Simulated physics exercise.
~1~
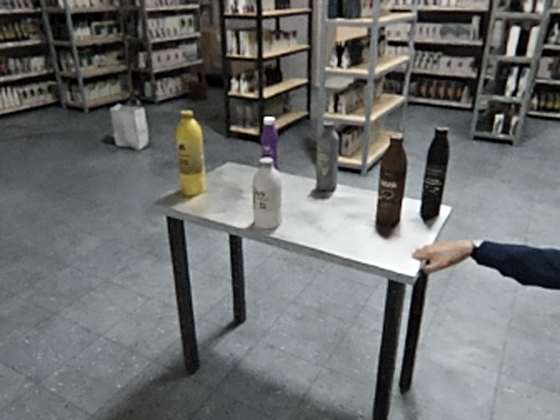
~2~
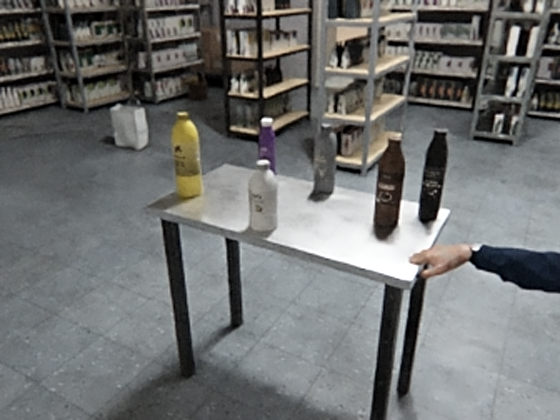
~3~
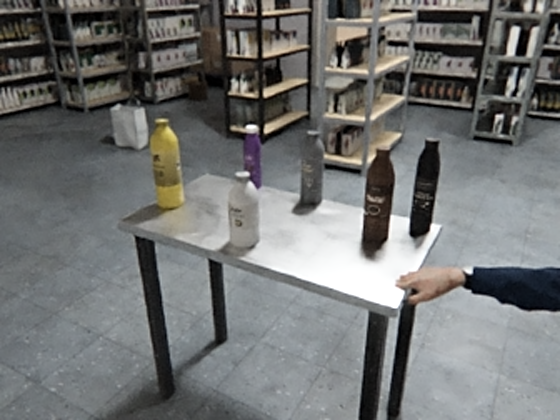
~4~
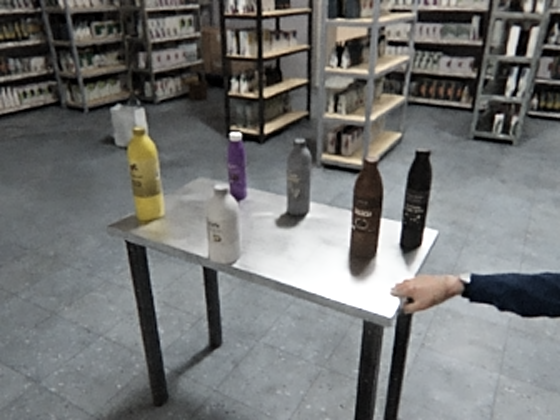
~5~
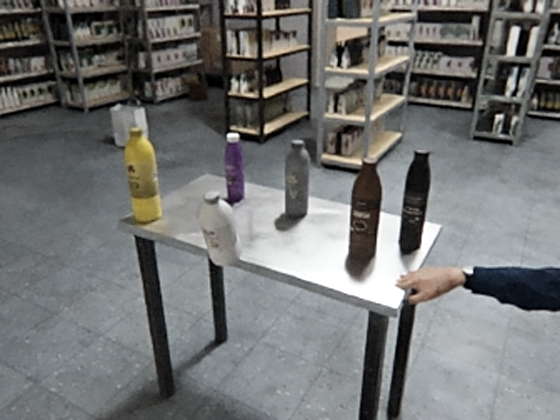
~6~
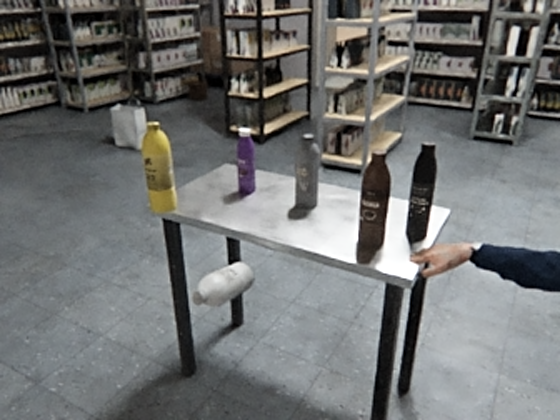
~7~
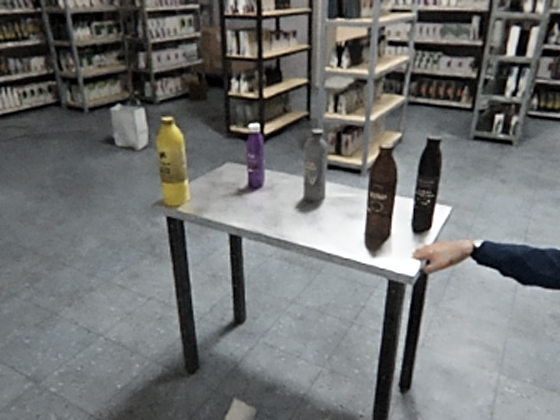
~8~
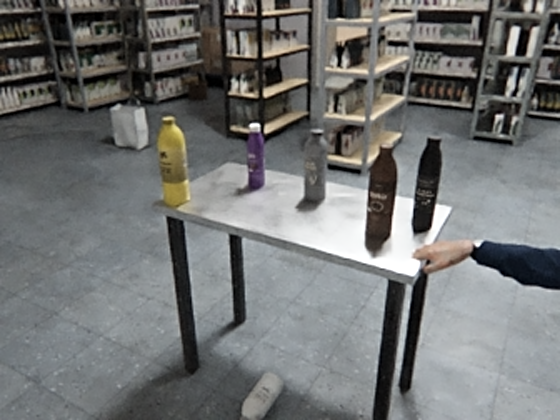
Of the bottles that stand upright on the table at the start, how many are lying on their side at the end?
One bottle is lying on its side at the end, the white one, which has fallen to the floor.
